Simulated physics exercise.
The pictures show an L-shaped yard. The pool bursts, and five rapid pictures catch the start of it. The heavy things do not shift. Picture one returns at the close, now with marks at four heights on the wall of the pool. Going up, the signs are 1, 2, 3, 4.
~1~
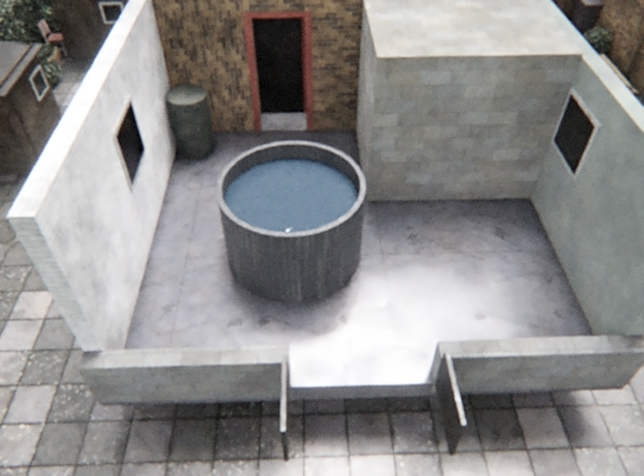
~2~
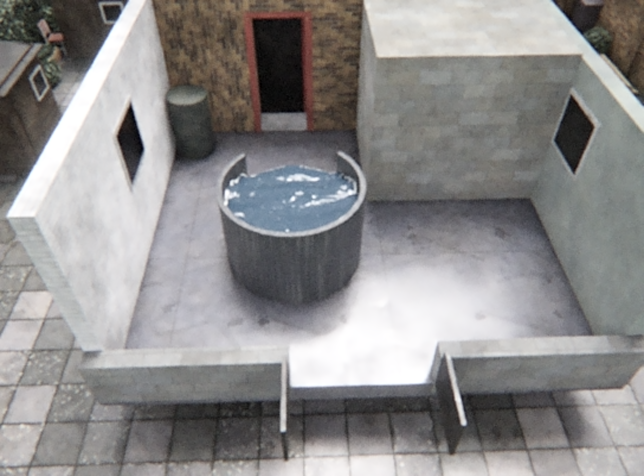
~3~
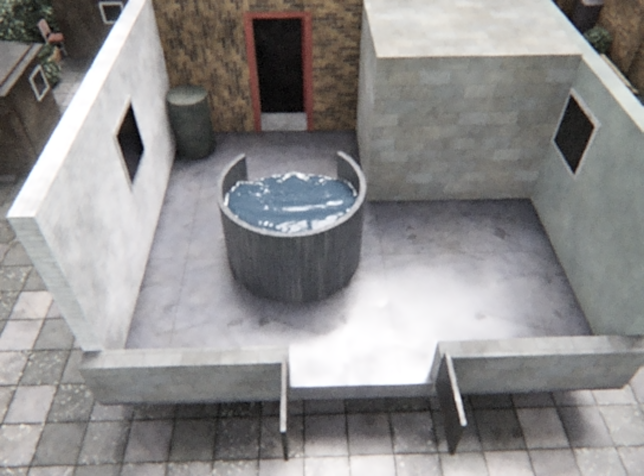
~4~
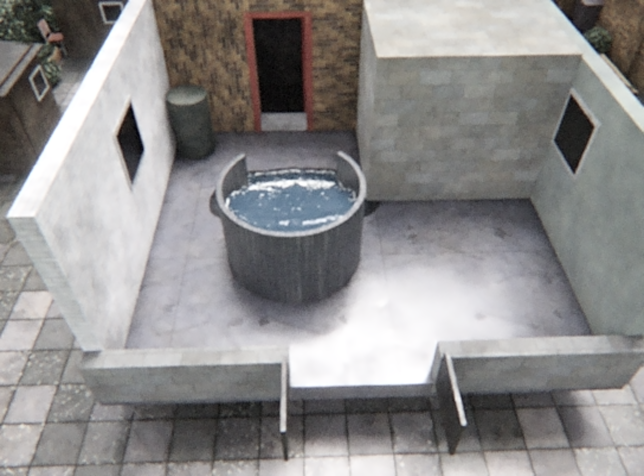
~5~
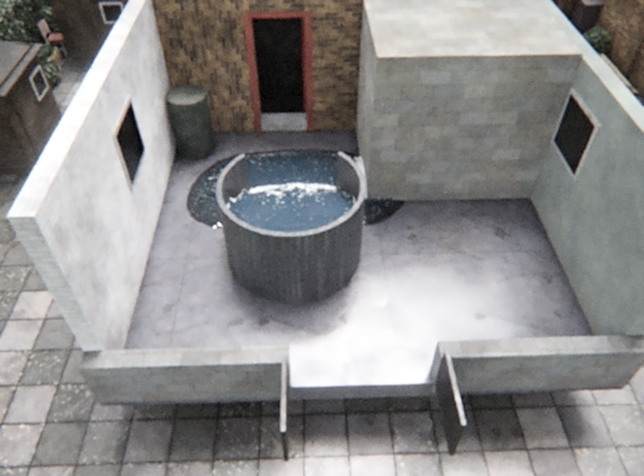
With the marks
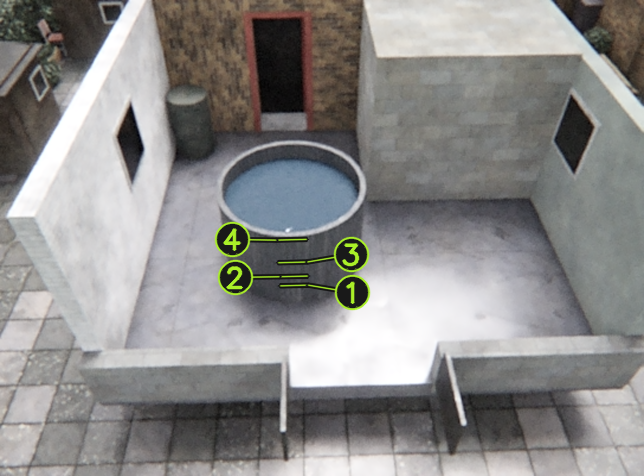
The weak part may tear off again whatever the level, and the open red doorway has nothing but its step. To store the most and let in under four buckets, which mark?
Take 2.
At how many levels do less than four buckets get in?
Two.
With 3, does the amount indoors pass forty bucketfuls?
No, less.
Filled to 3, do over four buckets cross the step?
Yes, that goes wrong.
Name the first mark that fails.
Here it is mark 3.
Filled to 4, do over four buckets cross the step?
Yes, that goes wrong.
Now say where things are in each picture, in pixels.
The first frame shows water in the pool at rest, its middle at (292, 198); foot of the red doorway at (284, 131); open gate at (364, 340).
In the second frame, water covers 2 % of the ground, its front hidden from here.
In the third frame, water covers 5 % of the ground, its front hidden from here.
In the fourth frame, 11 % of the ground under water, visible out to (369, 202).
In the fifth frame, 21 % of the ground under water, visible out to (390, 202).
In lime, 1 at (294, 285); 2 at (293, 276); 3 at (292, 262); 4 at (291, 239); from the bottom up 1, 2, 3, 4.
With 1, nothing gets over.
With 2, a bucket or two gets in.
With 3, about 12 bucketfuls get in.
With 4, dozens of bucketfuls pour in.
